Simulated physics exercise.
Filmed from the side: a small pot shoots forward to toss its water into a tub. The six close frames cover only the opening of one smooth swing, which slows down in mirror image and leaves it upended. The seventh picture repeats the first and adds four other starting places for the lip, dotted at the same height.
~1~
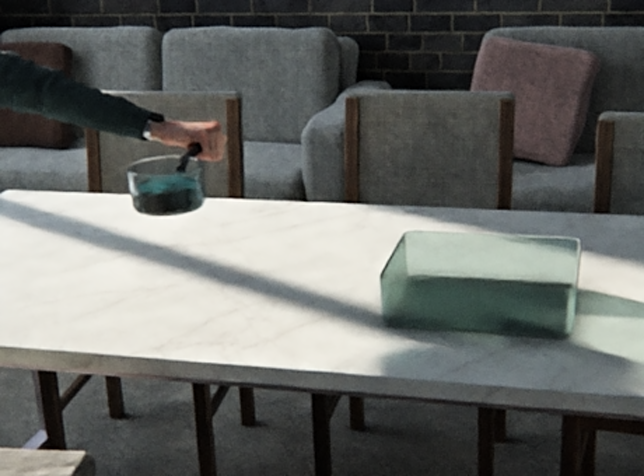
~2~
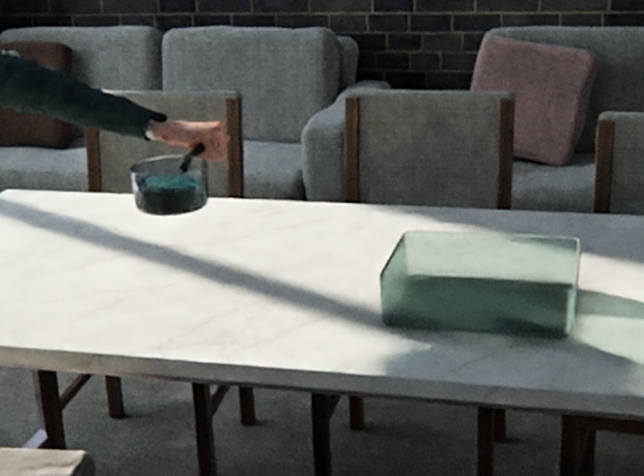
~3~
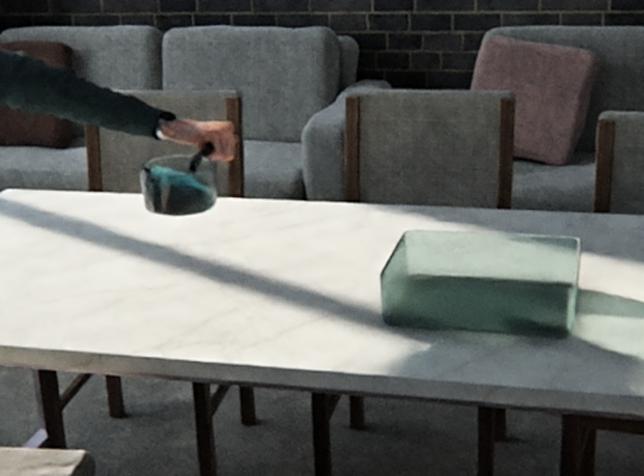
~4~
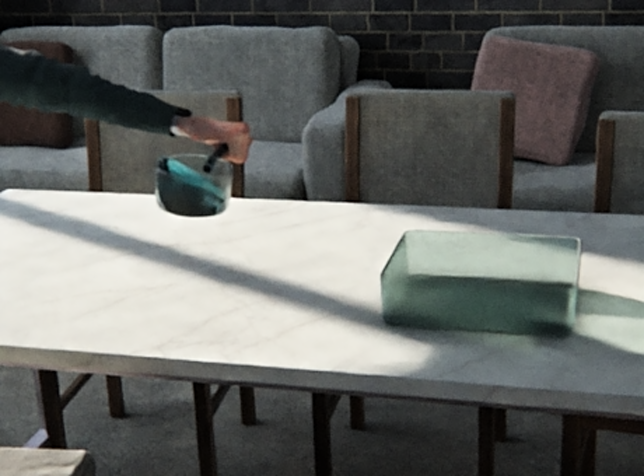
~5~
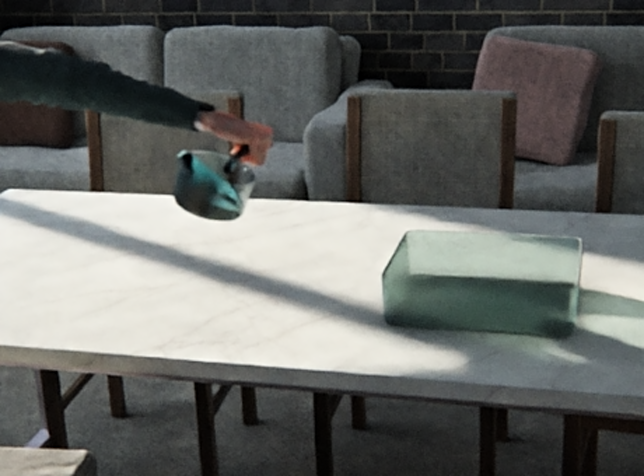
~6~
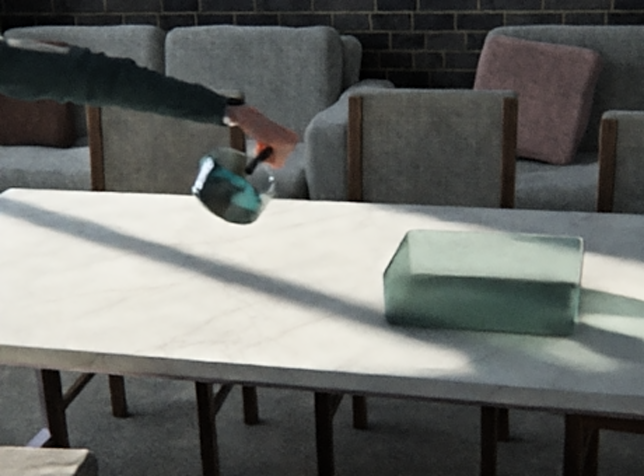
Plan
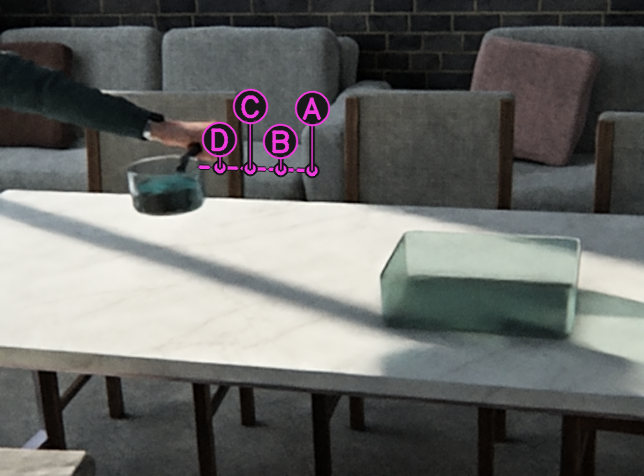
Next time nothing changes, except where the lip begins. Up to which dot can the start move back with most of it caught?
The limit is D.
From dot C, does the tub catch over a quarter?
Yes, it does.
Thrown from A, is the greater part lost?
No.
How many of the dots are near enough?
All of them.
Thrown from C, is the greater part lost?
No.
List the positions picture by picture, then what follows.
In the first picture, upright, lip at (200, 167); tub from (383, 323) to (573, 336); nothing has left yet.
In the second picture, upright, lip at (203, 166); nothing has left yet.
In the third picture, upright, lip at (213, 167); nothing has left yet.
In the fourth picture, tipped about 8°, lip at (229, 172); nothing has left yet.
In the fifth picture, tipped about 19°, lip at (252, 180); nothing has left yet.
In the sixth picture, tipped about 33°, lip at (274, 190); nothing has left yet.
In magenta, A at (312, 170); B at (280, 169); C at (250, 168); D at (219, 167).
For dot A, about 89 % lands in the tub, 7 % falls short and 5 % goes beside or beyond.
For dot B, about 73 % lands in the tub, 6 % falls short and 21 % goes beside or beyond.
For dot C, about 72 % lands in the tub, 7 % falls short and 21 % goes beside or beyond.
For dot D, about 68 % lands in the tub, 20 % falls short and 12 % goes beside or beyond.
